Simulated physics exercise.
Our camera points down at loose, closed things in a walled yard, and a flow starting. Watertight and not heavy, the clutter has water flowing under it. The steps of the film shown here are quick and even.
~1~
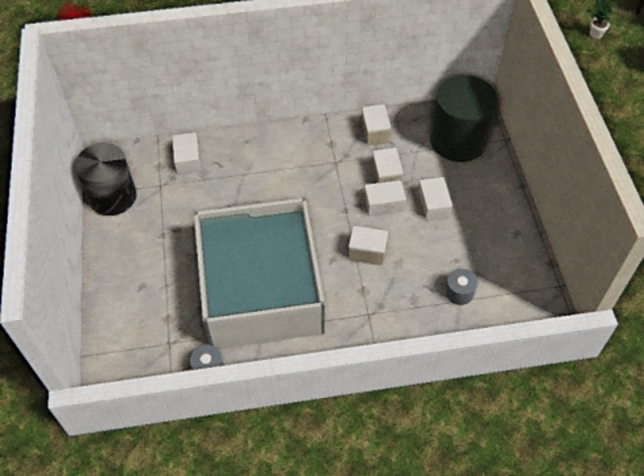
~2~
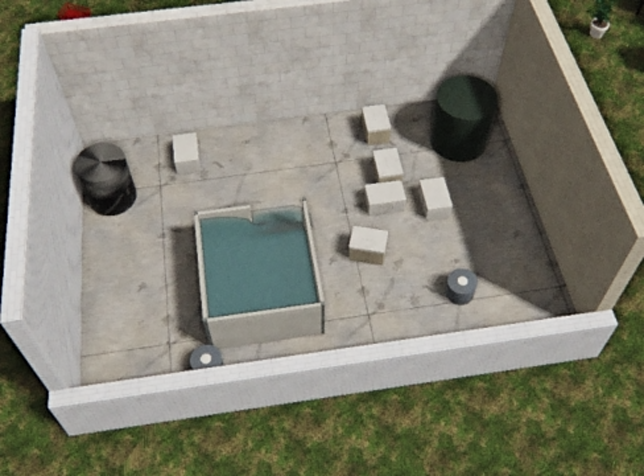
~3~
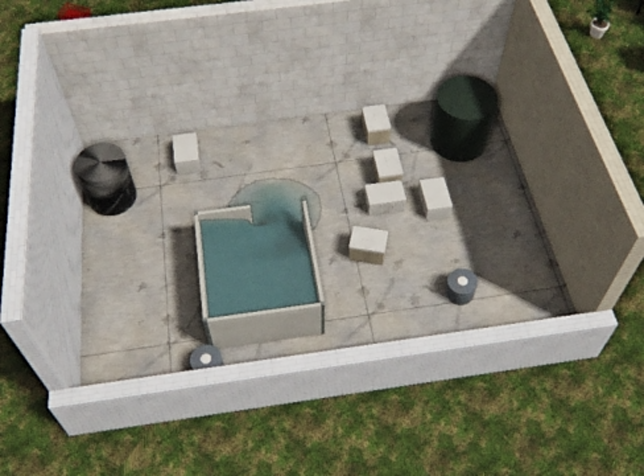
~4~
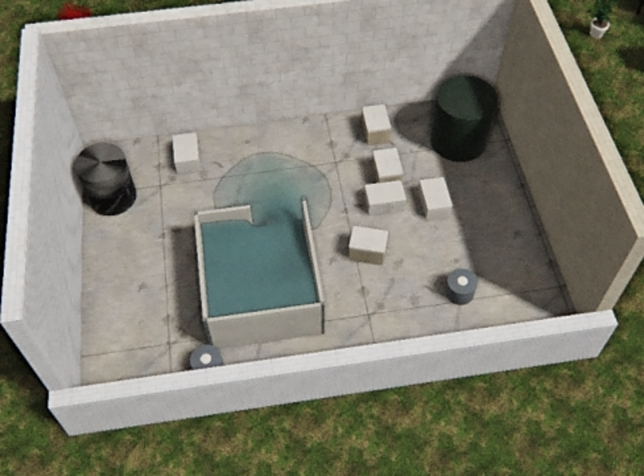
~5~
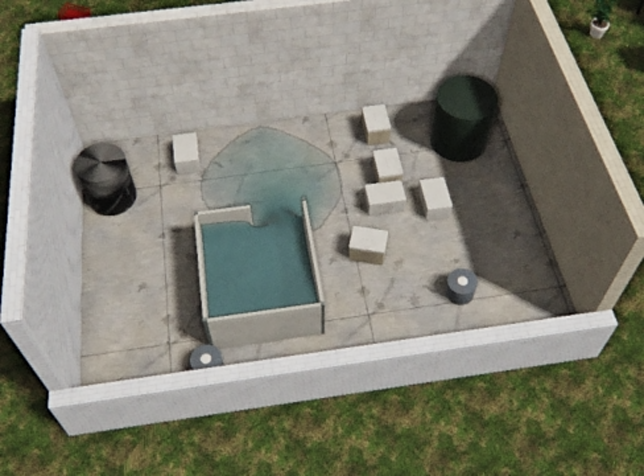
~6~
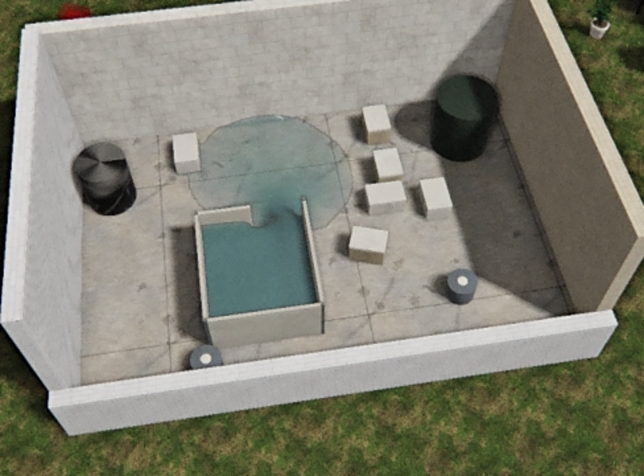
Water pours from a gap in a walled tank and spreads across the yard floor.
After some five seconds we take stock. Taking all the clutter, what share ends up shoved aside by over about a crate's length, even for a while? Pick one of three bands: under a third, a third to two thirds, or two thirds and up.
Under a third.
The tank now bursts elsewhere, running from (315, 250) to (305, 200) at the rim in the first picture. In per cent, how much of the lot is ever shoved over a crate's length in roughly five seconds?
That should be close to 80 percent.
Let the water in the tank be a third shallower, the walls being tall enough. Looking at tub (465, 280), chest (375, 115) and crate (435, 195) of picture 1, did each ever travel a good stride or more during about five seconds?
Taking them as listed - a shorter distance for the first, the full distance for the second, a shorter distance for the third.
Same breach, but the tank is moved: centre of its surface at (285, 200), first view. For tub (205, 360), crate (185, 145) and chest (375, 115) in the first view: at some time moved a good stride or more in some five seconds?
First never got that far, then got that far, then got that far.
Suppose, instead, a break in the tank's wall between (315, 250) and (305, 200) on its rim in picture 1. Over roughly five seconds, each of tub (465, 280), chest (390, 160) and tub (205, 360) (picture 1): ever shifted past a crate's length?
First over the mark, then over the mark, then below the mark.
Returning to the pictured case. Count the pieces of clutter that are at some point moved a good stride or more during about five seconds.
I get 2.
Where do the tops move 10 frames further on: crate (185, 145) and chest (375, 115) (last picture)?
The first top is close to (160, 153) and the second close to (437, 94).
A moment on, 0 of 8 are well off their spots; 0 afloat.
Next, 1 of 8 are well off their spots; 1 afloat.
Later, 2 of 8 are well off their spots; 2 afloat.
In the end, 2 of 8 are well off their spots, and 2 have been at some point; 2 afloat.
